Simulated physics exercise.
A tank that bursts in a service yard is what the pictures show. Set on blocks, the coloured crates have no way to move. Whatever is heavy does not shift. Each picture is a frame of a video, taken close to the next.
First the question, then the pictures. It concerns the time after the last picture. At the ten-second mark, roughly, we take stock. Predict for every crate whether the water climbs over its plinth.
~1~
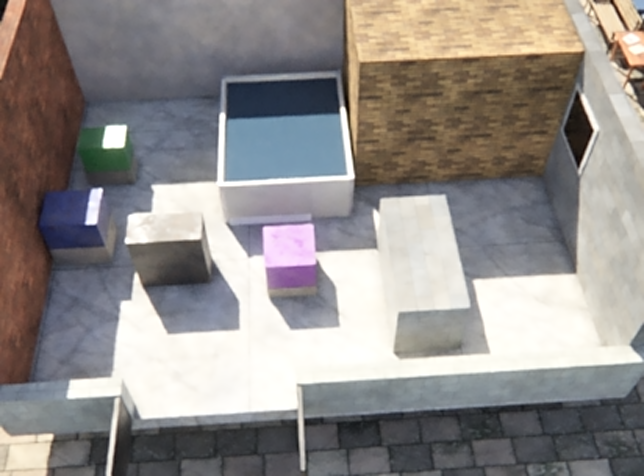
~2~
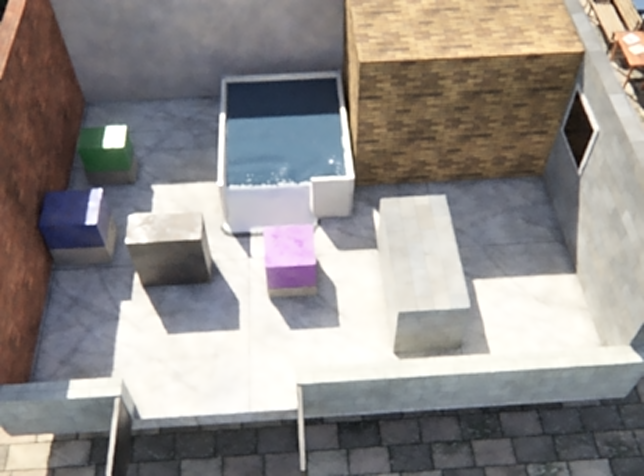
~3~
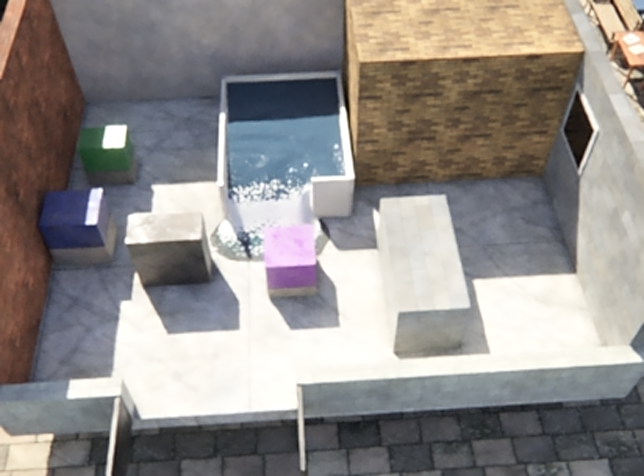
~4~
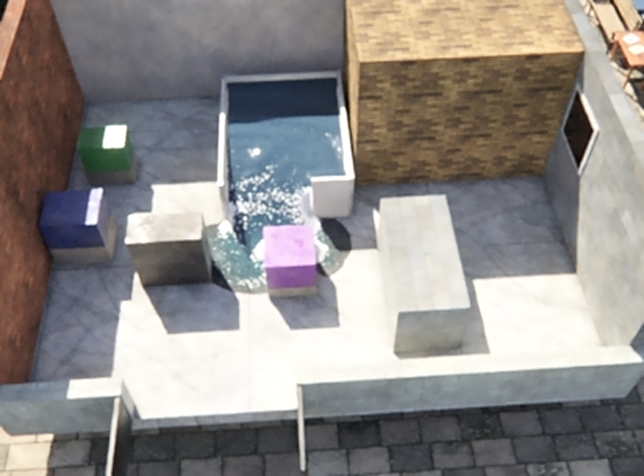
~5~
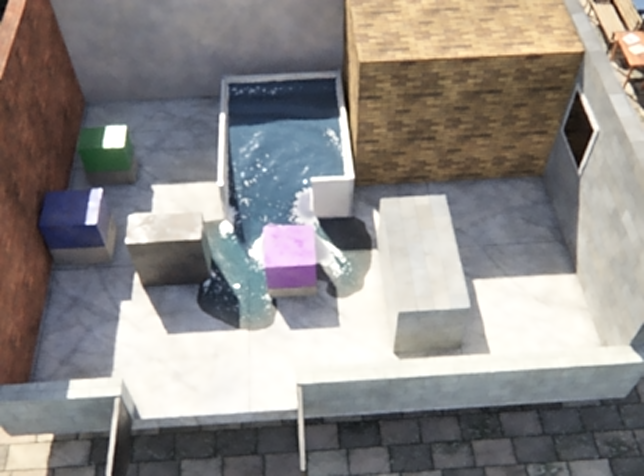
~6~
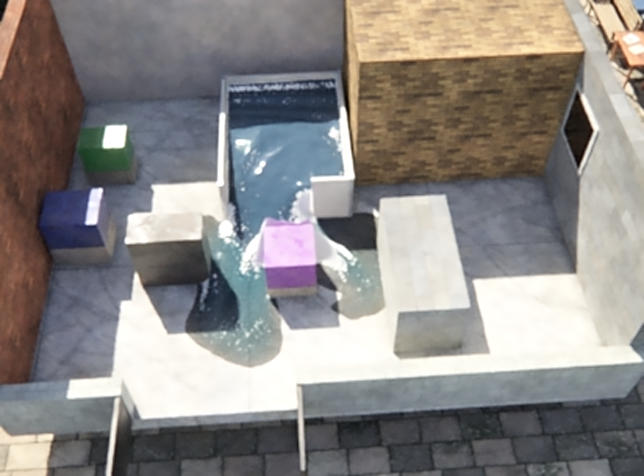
One by one: The purple crate is within reach of the water; the green crate is out of reach of the water; the blue crate is out of reach of the water.
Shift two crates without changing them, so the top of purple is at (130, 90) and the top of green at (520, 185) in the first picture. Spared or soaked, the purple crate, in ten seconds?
As for the purple one, it keeps clear.
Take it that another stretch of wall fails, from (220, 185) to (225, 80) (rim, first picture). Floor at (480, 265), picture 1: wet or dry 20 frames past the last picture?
Untouched.
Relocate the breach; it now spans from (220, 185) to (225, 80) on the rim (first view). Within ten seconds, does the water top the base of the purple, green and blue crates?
Then purple is untouched, green gets flooded and blue gets flooded.
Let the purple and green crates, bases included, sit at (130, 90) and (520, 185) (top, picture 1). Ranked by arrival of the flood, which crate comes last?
It's the green one.
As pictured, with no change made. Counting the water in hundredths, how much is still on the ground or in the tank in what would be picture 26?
That works out to about 80 percent.
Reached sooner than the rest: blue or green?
That would be the crate marked blue.
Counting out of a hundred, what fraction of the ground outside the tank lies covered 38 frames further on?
Roughly 90 percent, I'd say.
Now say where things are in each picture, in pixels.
The first frame shows the tank at (284, 128) is whole and still.
In the second frame, the front is at (224, 226), out from the gap at (269, 205).
In the third frame, water pours out at (270, 207) and has run to a hidden place.
In the fourth frame, water pours out at (270, 208) and has run to (243, 289).
In the fifth frame, water pours out at (270, 209) and has run to (255, 326).
In the sixth frame, water pours out at (270, 209) and has run to (243, 360).
A moment on, water covers 30 % of the floor; the purple crate water round its plinth, the green crate not reached, the blue crate water round its plinth.
Next, water covers 50 % of the floor; the purple crate water round its plinth, the green crate water round its plinth, the blue crate water round its plinth.
Then, water covers 70 % of the floor; the purple crate water round its plinth, the green crate water round its plinth, the blue crate water round its plinth.
Later, water covers 90 % of the floor; the purple crate water round its plinth, the green crate water round its plinth, the blue crate water round its plinth.
In the end, water covers 100 % of the floor; the purple crate was topped, the green crate stayed above the water, the blue crate stayed above the water.
